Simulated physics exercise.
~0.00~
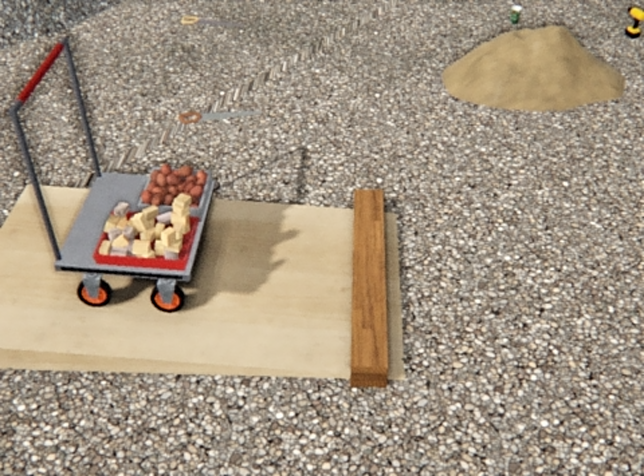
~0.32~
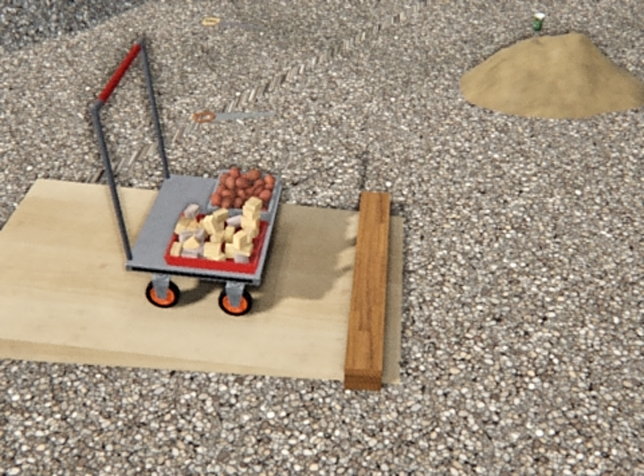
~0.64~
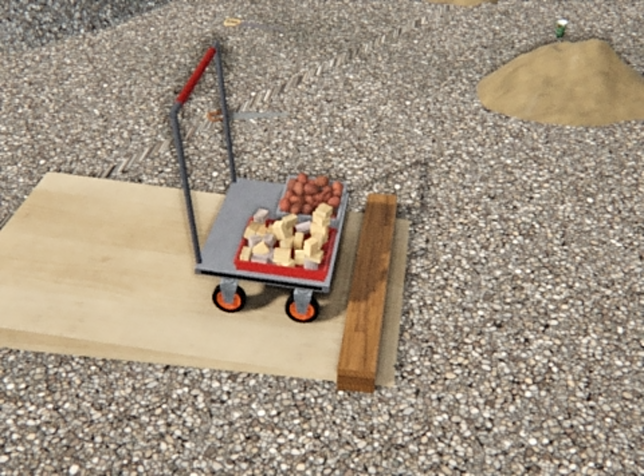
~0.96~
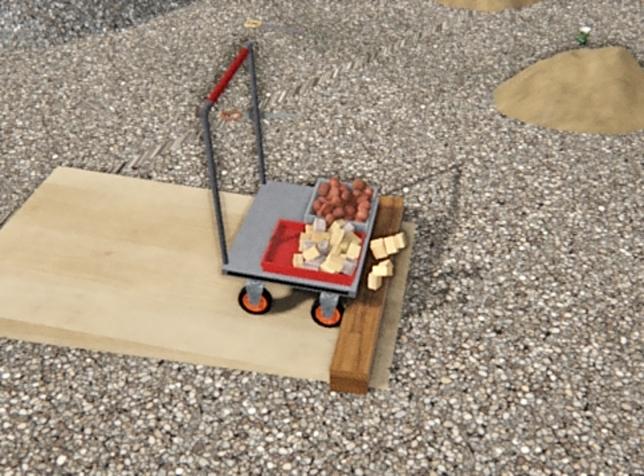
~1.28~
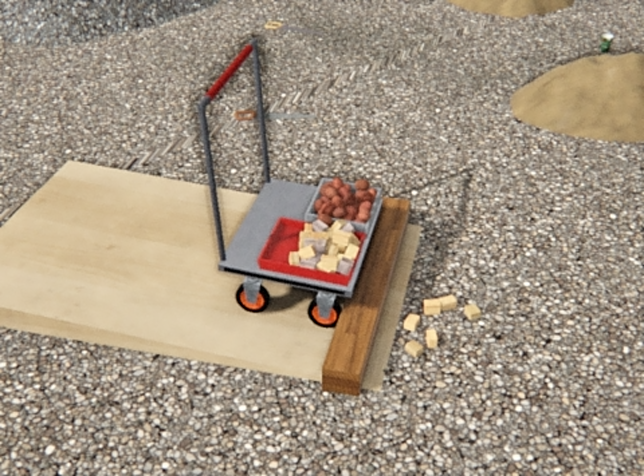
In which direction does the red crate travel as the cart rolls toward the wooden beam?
The red crate moves to the right, carried along on the cart until it stops at the beam.
